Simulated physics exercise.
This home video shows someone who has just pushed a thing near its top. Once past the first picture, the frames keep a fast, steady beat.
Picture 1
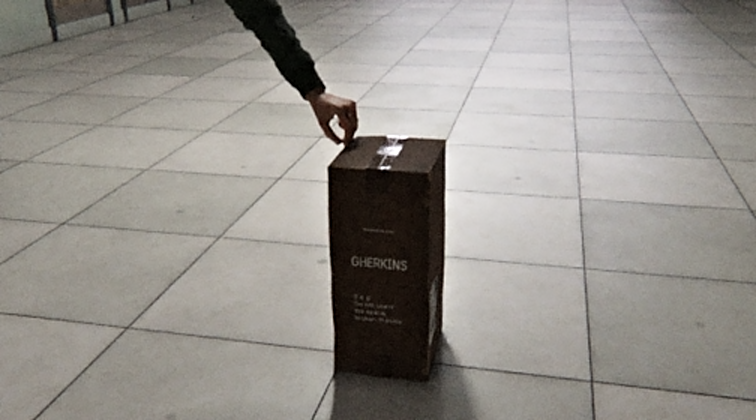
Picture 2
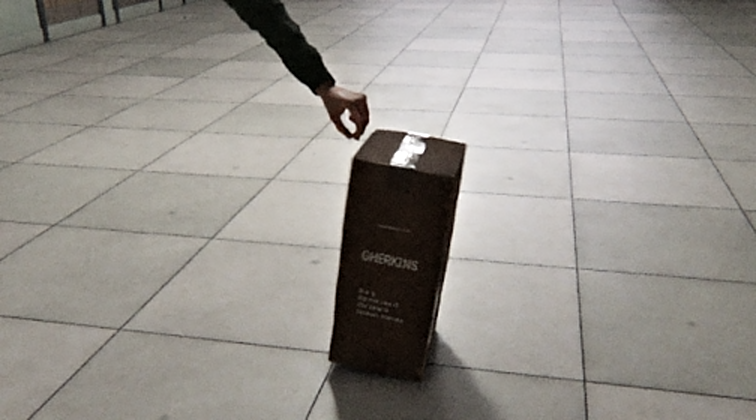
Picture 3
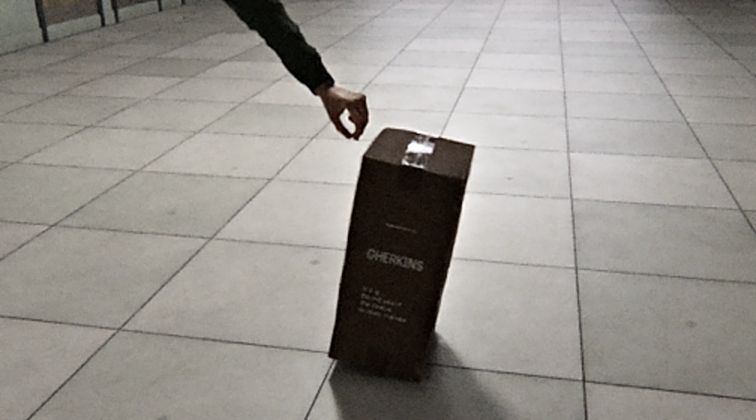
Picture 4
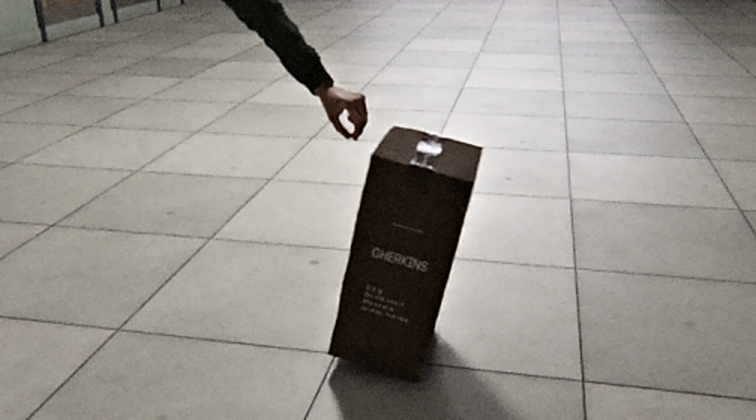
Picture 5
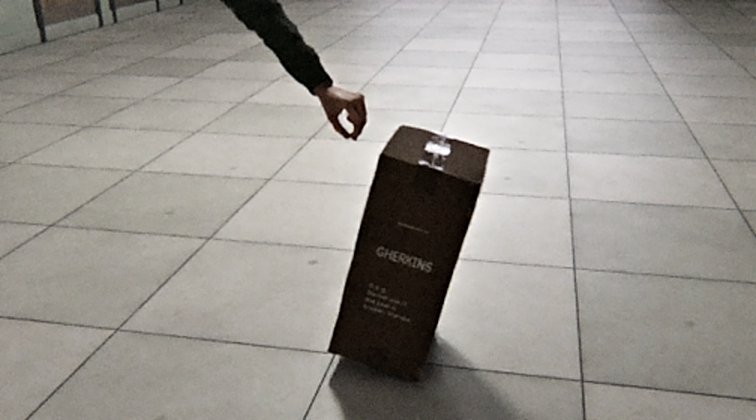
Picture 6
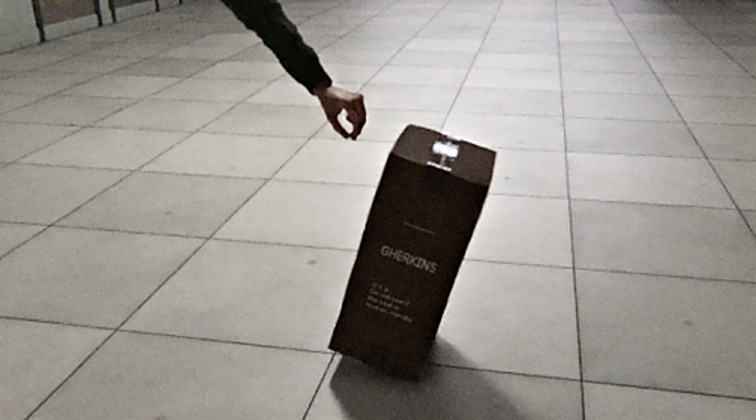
In the video, a hand at the top of an upright tall brown box labelled gherkins pushes it, and the box tilts to the right, leaning gradually further while the hand stays nearly still in the air beside it.
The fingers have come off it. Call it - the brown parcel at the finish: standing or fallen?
Fallen.
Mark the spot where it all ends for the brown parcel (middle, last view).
Near (538, 324).
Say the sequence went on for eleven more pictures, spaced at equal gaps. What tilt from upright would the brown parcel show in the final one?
Around 35° from upright.
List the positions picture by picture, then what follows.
Brown parcel (390, 255) upright, in the first picture.
Brown parcel (398, 252) 8° off upright, in the second picture.
Brown parcel (402, 251) 10° off upright, in the third picture.
Brown parcel (406, 251) 12° off upright, in the fourth picture.
Brown parcel (410, 250) 14° off upright, in the fifth picture.
Brown parcel (413, 250) 16° off upright, in the sixth picture.
Then, 0.18 s after the last picture, brown parcel 33° off upright near (448, 253).
Then, 0.34 s after the last picture, brown parcel 54° off upright near (489, 270).
Then, 0.44 s after the last picture, brown parcel 75° off upright near (522, 298).
At rest, the brown parcel goes down on its side, near (538, 325).
